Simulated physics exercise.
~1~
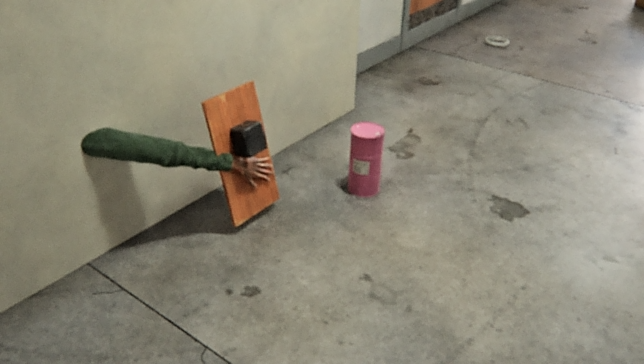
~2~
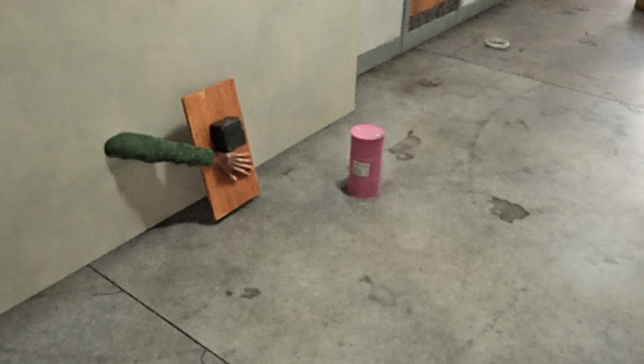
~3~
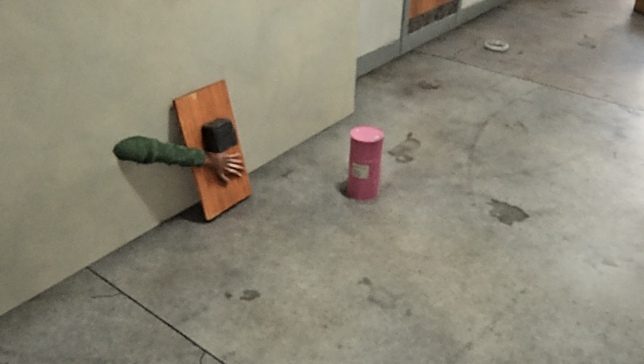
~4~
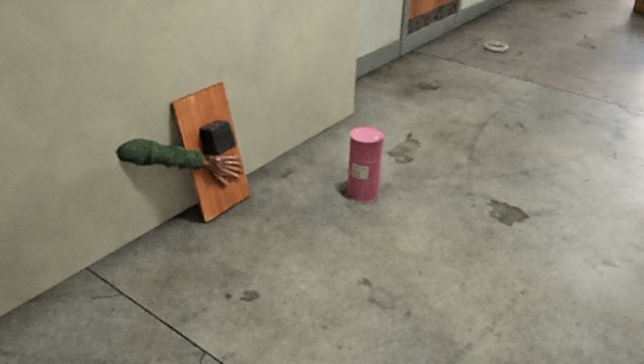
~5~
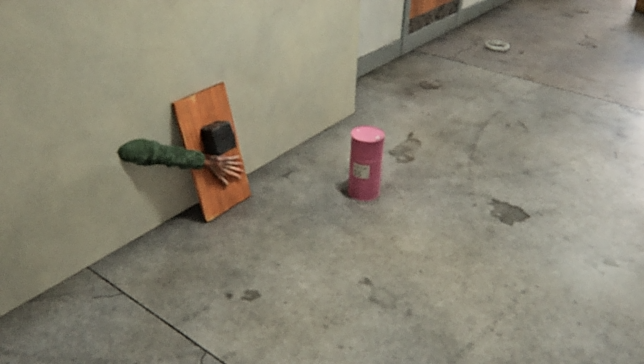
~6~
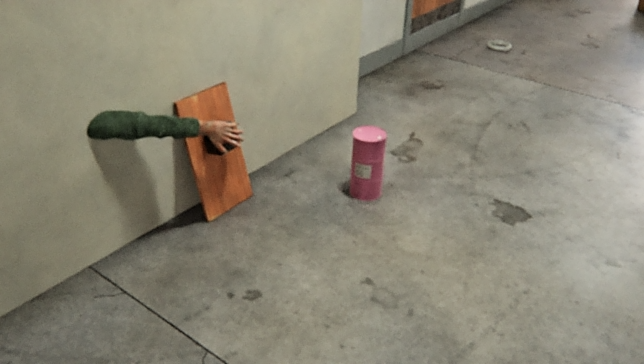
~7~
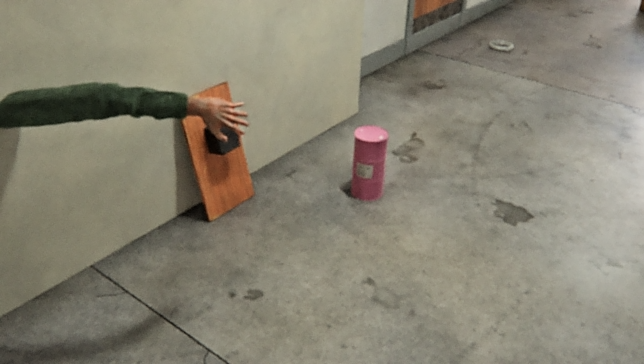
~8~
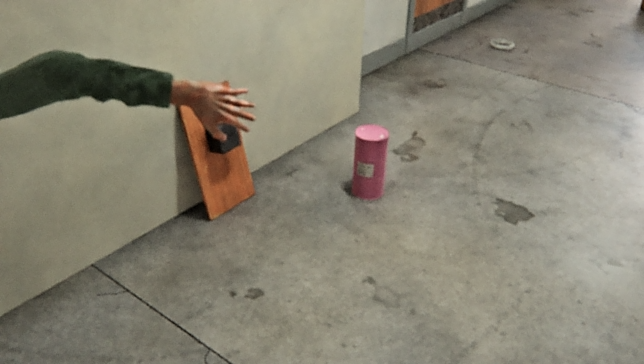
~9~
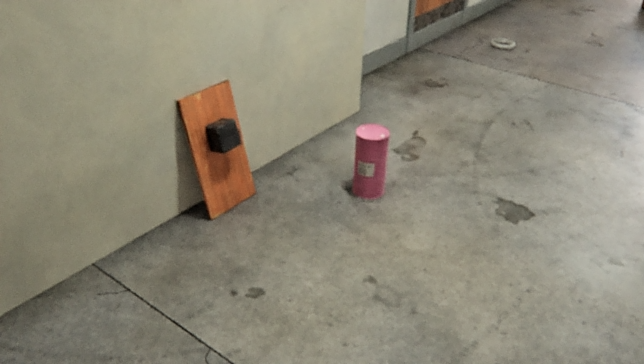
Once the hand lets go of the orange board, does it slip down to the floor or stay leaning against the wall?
The orange board stays leaning against the wall after the hand has let go and drawn away.
